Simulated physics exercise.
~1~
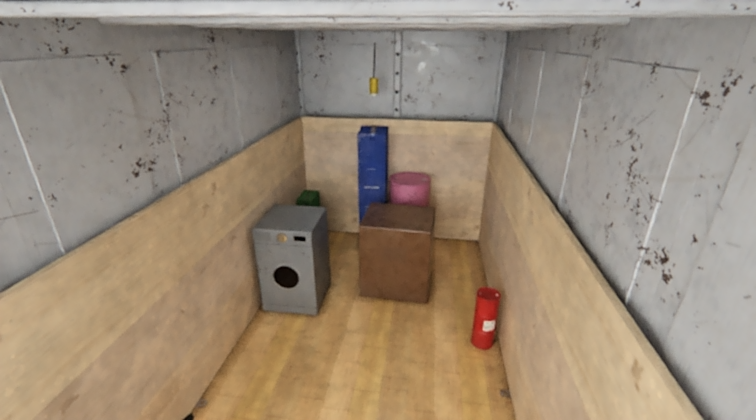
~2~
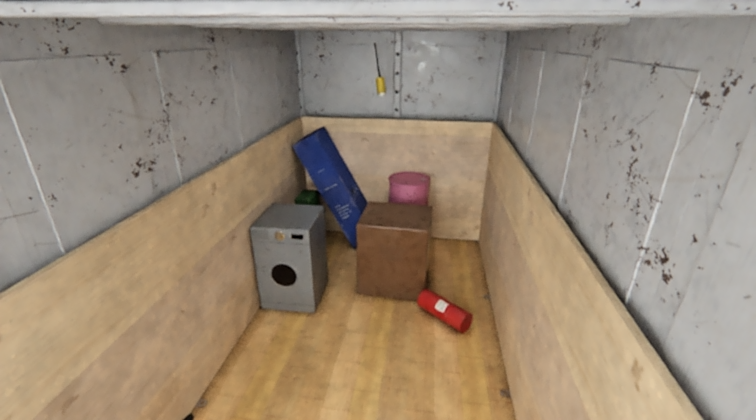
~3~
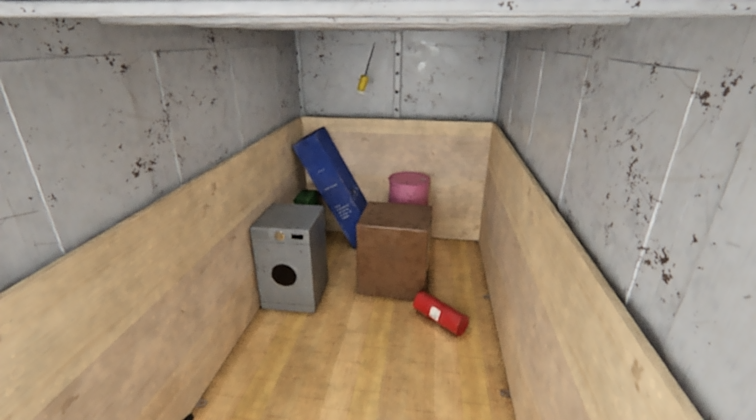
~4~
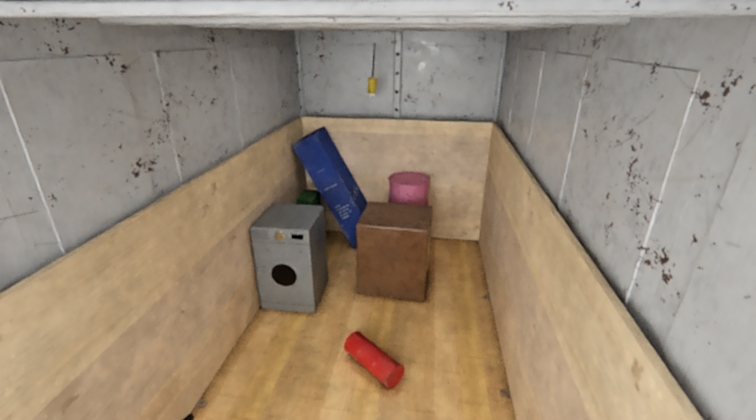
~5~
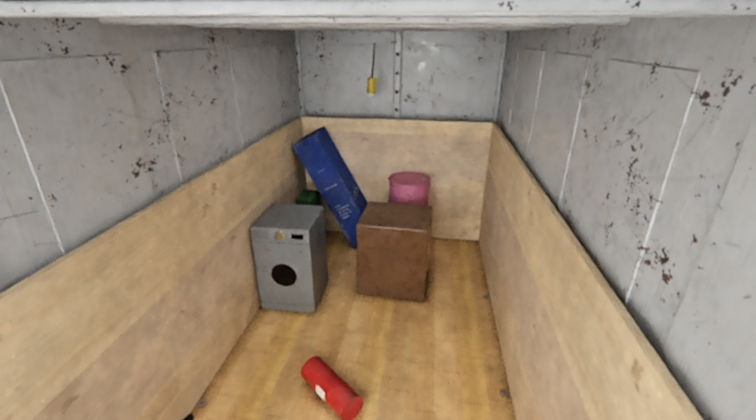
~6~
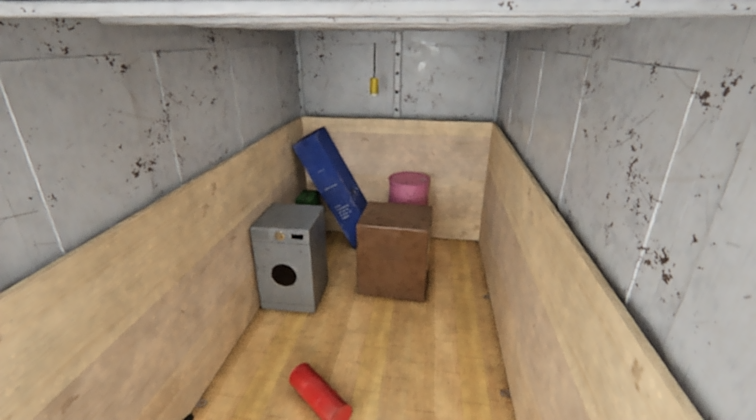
A red canister tips over and rolls toward the viewer as a blue box leans left.
